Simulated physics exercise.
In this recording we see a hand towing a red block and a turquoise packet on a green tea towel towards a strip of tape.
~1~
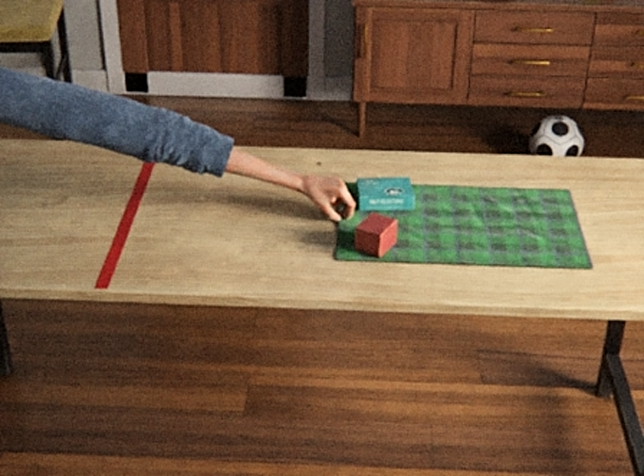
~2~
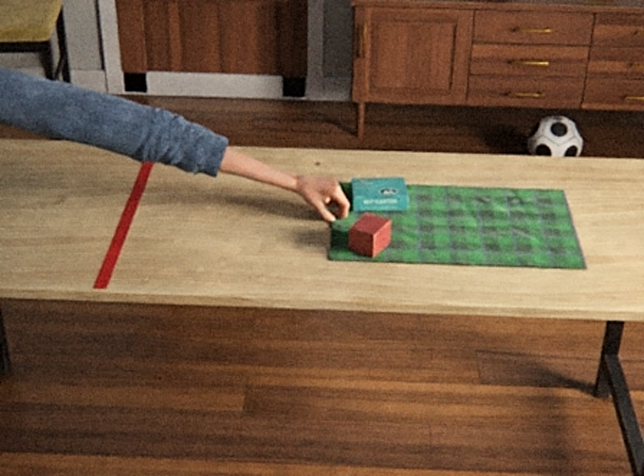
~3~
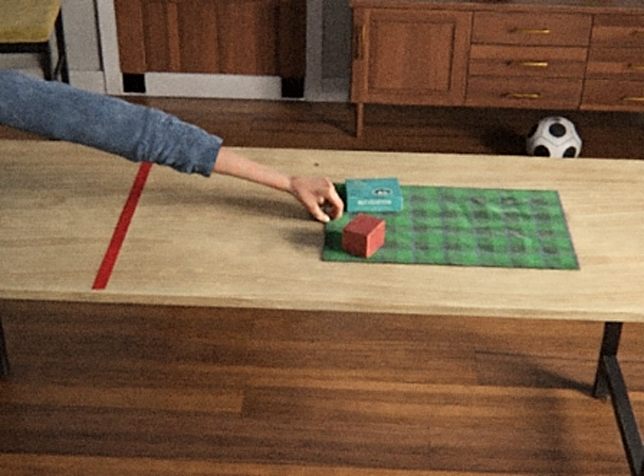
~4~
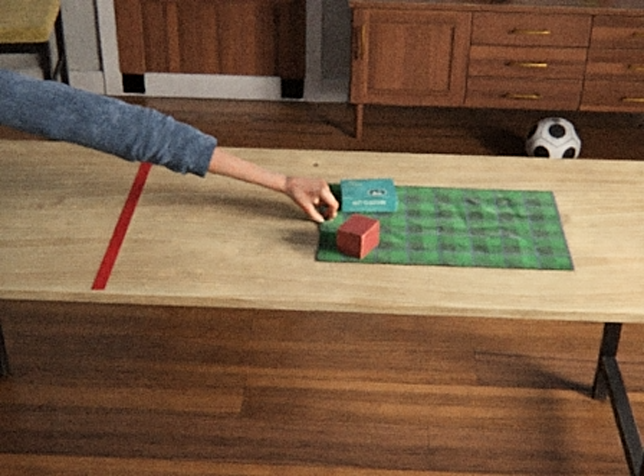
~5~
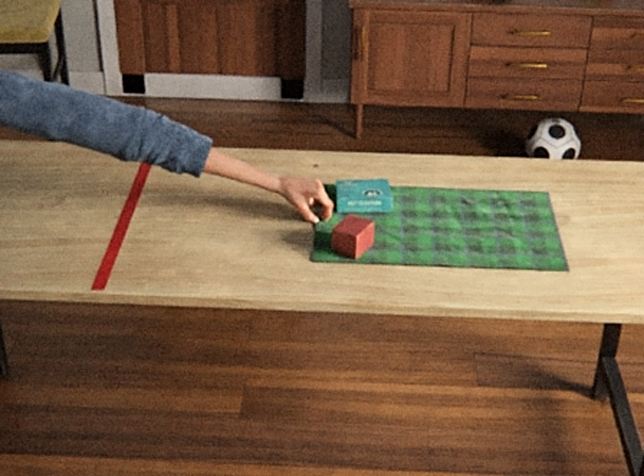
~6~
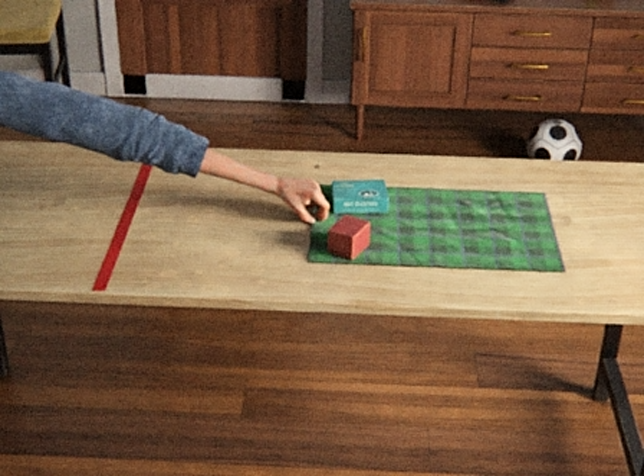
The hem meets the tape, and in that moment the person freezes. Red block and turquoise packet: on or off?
Red block - on; turquoise packet - on.
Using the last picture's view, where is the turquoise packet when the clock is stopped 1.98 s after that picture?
At about (181, 190).
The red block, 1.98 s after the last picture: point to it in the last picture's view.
Approximate spot: (158, 230).
Then, 1.87 s after the last picture, hem at the tape; red block on the cloth near (164, 230); turquoise packet on the cloth near (187, 190).
Then, 1.98 s after the last picture, hem at the tape; red block on the cloth near (158, 230); turquoise packet on the cloth near (181, 190).
At rest, hem at the tape; red block on the cloth near (158, 230); turquoise packet on the cloth near (181, 190). The red block keeps its seat and the turquoise packet stays on the cloth.
